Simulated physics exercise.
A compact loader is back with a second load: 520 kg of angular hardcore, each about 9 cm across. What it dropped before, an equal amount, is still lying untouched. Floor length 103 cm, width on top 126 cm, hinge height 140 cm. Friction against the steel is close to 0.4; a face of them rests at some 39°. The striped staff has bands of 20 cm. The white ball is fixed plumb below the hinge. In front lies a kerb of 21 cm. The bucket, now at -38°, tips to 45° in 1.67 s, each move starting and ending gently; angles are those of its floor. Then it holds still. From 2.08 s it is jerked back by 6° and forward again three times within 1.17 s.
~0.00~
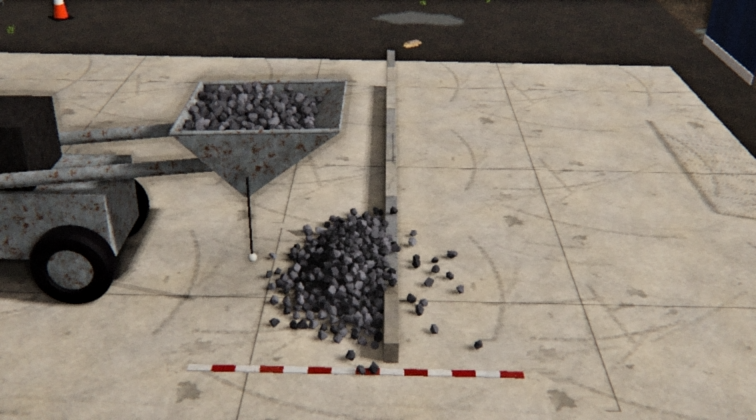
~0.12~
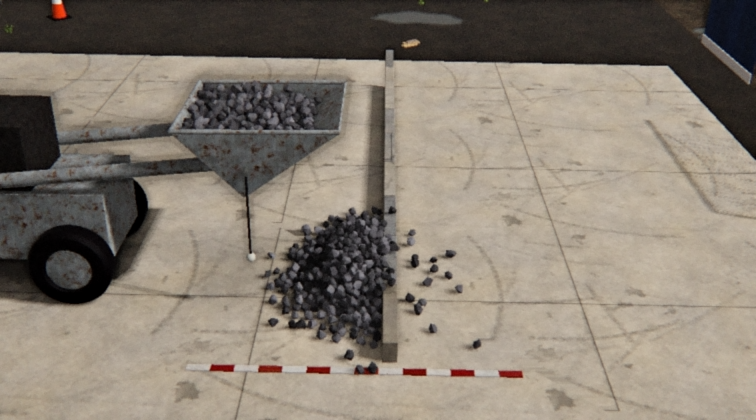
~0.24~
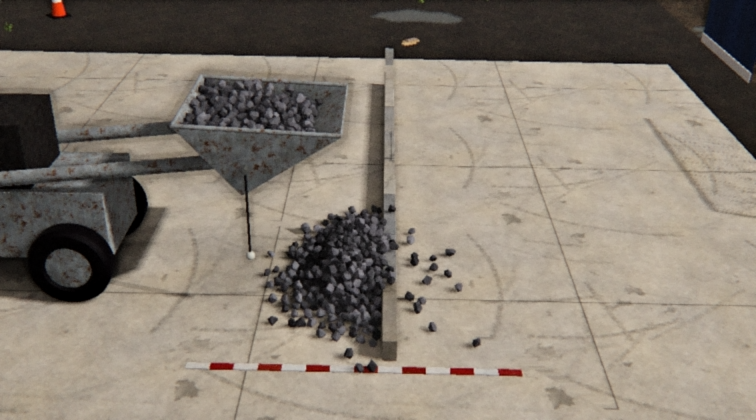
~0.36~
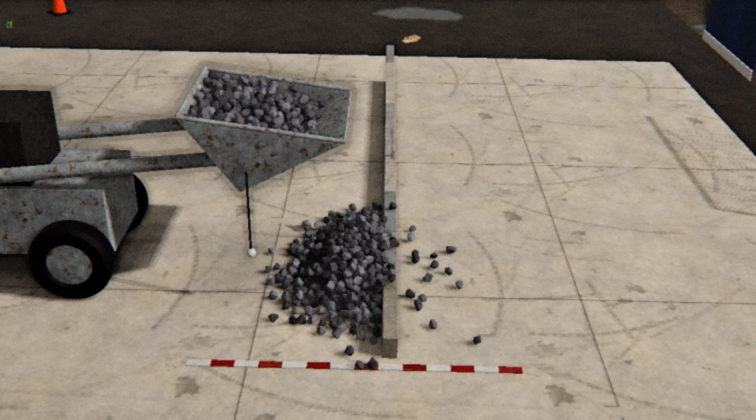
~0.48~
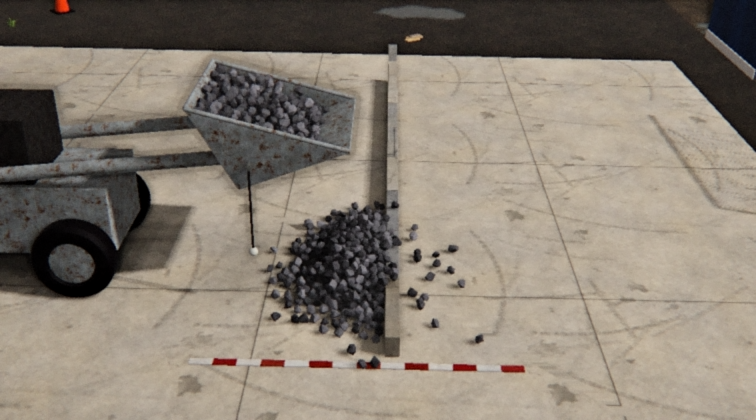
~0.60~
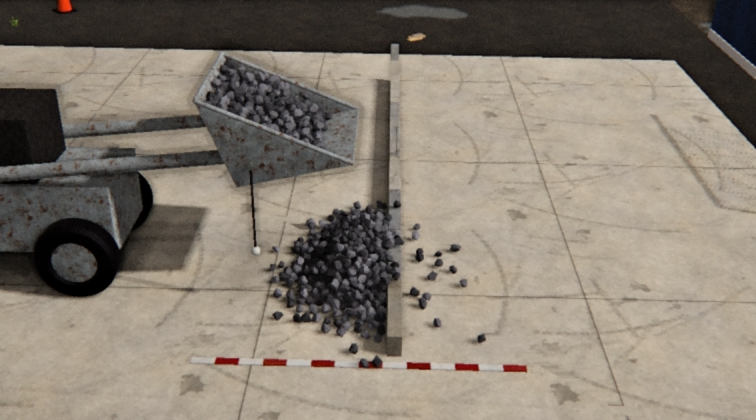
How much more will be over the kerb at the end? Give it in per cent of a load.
Roughly 10 per cent of a load more.
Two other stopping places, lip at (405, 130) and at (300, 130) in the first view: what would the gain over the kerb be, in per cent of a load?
First some 85, then 0 per cent.
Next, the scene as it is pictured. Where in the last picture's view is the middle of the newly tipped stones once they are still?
Near (347, 249).
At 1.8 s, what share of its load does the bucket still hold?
It holds some 35 per cent.
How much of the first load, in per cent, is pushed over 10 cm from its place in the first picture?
Roughly 5 per cent of them.
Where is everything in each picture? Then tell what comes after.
In the first picture, the bucket is at -38°, its lip at (340, 131); the top of the load is at (239, 91). The earlier load is highest near (350, 241), 35 cm above ground level, 97 % on this side of the kerb, 3 % over the kerb.
In the second picture, lip at (339, 133), floor tilted -37°, highest stones at (238, 91); the stones move at 0.1 m/s on average.
In the third picture, the bucket is at -33°, its lip at (341, 136); the top of the load is at (233, 89); the stones move at 0.2 m/s on average.
In the fourth picture, lip at (345, 142), floor tilted -28°, highest stones at (221, 86); the stones move at 0.2 m/s on average.
In the fifth picture, the bucket is at -21°, its lip at (350, 152); the top of the load is at (223, 80); the stones move at 0.3 m/s on average.
In the sixth picture, the bucket is at -14°, its lip at (353, 164); the top of the load is at (229, 77); the stones move at 0.3 m/s on average.
After 1.2 s the floor is at 32°; in per cent of one load, 99 in the bucket, 98 on this side of the kerb, 3 over the kerb; the foremost stones are at (450, 280).
After 1.8 s the floor is at 45°; in per cent of one load, 36 in the bucket, 161 on this side of the kerb, 3 over the kerb; the foremost stones are at (450, 280).
After 3.7 s the floor is at 45°; in per cent of one load, 0 in the bucket, 188 on this side of the kerb, 12 over the kerb; the foremost stones are at (488, 285).
After 6.6 s the floor is at 45°; in per cent of one load, 0 in the bucket, 188 on this side of the kerb, 12 over the kerb; the foremost stones are at (488, 285). Net gain over the kerb, 10.
